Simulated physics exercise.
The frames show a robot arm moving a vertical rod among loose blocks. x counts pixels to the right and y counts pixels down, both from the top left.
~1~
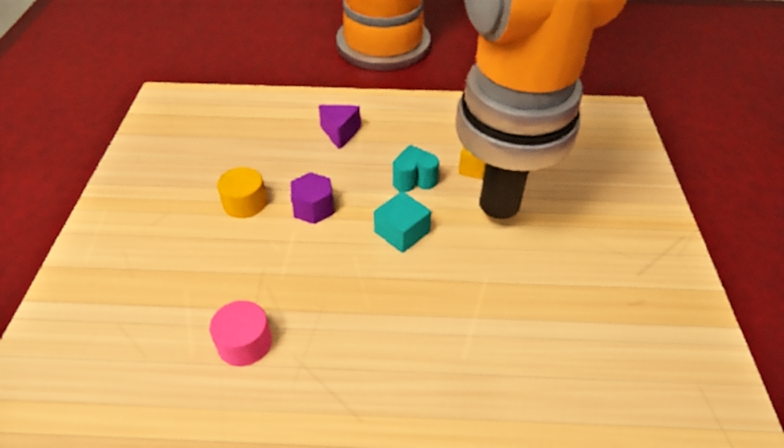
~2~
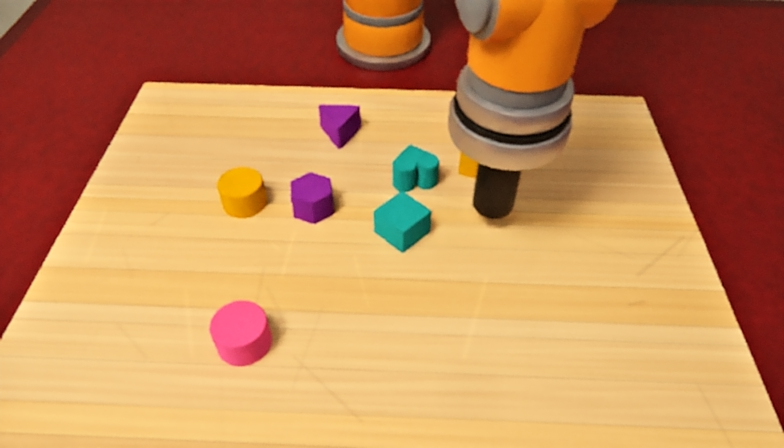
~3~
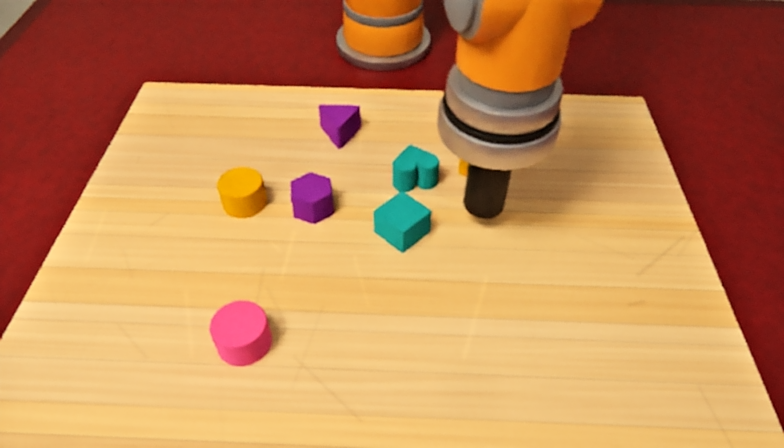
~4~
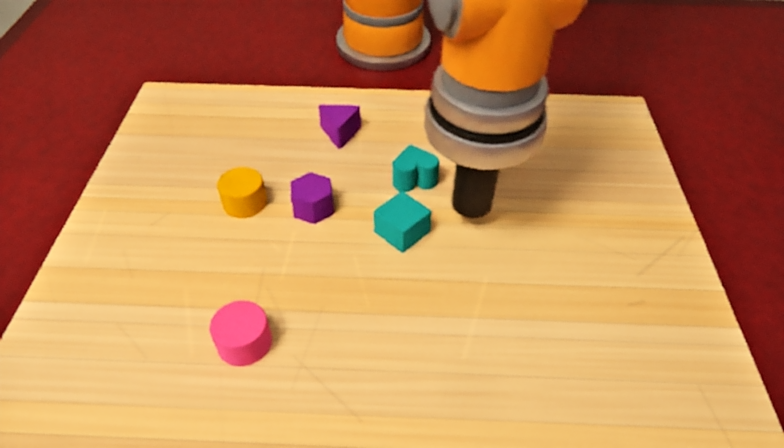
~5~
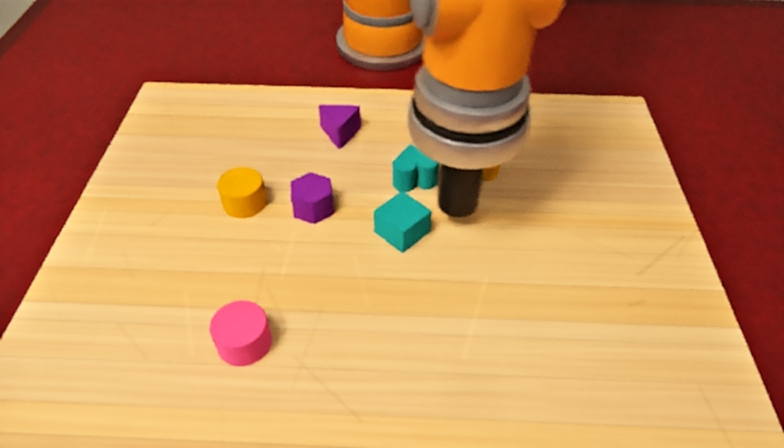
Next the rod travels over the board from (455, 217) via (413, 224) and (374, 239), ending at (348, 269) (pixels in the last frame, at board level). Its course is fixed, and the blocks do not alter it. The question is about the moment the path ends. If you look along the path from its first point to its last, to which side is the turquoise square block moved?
The right.
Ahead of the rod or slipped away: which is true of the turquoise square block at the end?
It comes off the rod's front.
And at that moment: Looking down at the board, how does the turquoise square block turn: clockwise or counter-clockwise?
Rotates clockwise.
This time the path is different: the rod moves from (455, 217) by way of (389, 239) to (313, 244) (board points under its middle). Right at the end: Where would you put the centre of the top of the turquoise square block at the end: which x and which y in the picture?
The middle of the upper face of the turquoise square block will lie at about (268, 218) in the picture.
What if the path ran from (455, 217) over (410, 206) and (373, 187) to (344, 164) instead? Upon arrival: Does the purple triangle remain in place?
Yes, it checks out.
What follows on the original path. One third of the way, rod (412, 210); turquoise square block (373, 216).
Two thirds of the way, rod (372, 226); turquoise square block (330, 227), turned 25° clockwise.
At the end, rod (347, 256); turquoise square block (304, 240), turned 65° clockwise; turquoise heart block unmoved.
